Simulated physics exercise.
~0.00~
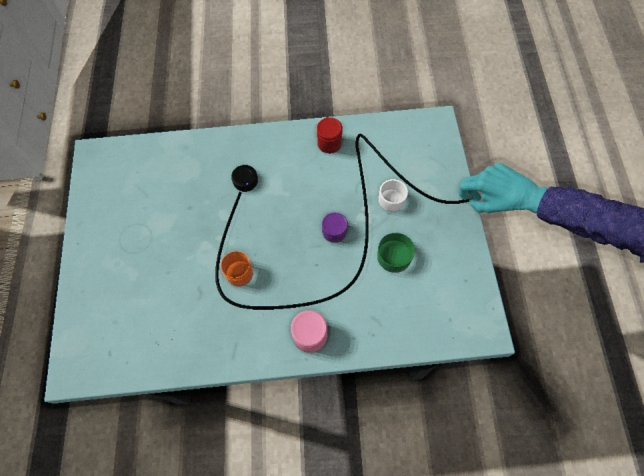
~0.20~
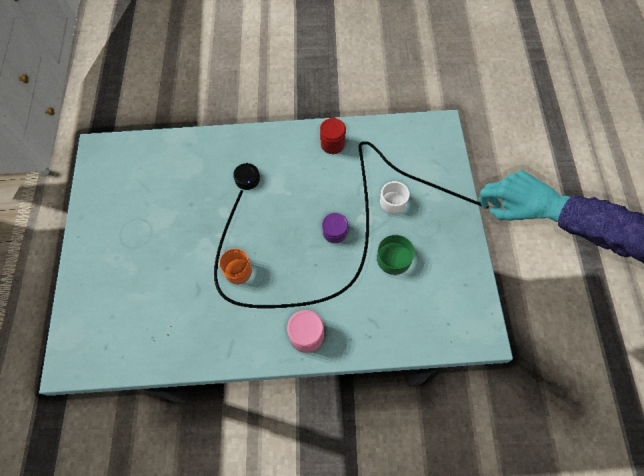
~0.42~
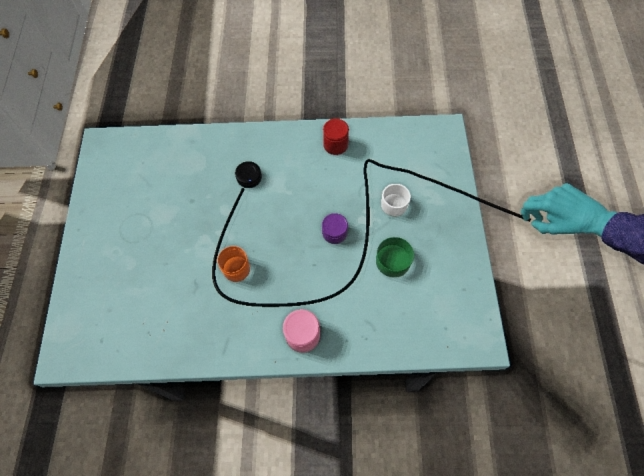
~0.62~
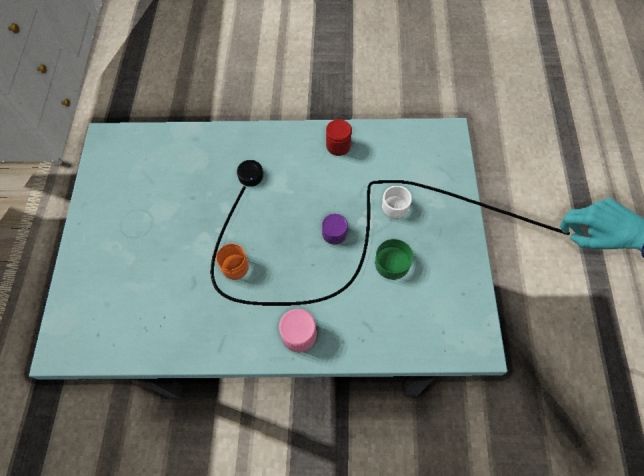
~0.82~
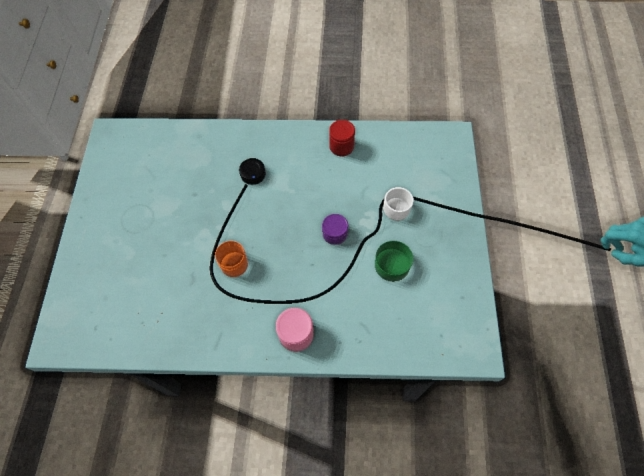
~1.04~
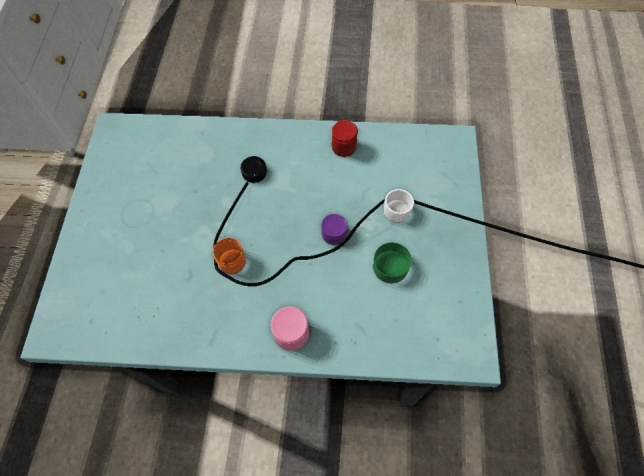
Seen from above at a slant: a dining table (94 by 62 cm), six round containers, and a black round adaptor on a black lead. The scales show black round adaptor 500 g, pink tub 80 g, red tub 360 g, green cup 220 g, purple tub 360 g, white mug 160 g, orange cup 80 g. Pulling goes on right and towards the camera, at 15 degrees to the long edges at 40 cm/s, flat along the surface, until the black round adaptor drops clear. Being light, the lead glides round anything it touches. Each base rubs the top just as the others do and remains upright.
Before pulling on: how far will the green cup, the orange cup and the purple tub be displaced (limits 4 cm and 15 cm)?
Result: Green cup stays about where it is, orange cup travels a long way, purple tub moves a moderate way.
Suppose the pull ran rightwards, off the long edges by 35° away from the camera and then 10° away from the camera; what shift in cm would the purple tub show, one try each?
First try roughly 20 cm, second try roughly 16 cm.
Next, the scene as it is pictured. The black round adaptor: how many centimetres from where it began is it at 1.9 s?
I reckon some 0 cm.
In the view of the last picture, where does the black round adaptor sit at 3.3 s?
Roughly at (453, 247).
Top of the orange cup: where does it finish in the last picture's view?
It ends up near (332, 176).
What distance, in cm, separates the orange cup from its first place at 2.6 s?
About 28 cm.
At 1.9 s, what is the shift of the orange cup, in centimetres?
Roughly 22 cm from where it started.
After 1.9 s the black round adaptor has not stirred; shifted so far, orange cup 23 cm, white mug 4 cm.
After 2.6 s the black round adaptor has slid 20 cm; shifted so far, orange cup 28 cm, white mug 20 cm, purple tub 8 cm.
After 3.3 s the black round adaptor has slid 48 cm; shifted so far, orange cup 28 cm, white mug 20 cm, purple tub 10 cm.
After 3.8 s the black round adaptor is off the top; shifted so far, orange cup 28 cm at (332, 176), white mug 20 cm, purple tub 10 cm at (362, 194), green cup 0 cm at (392, 261).
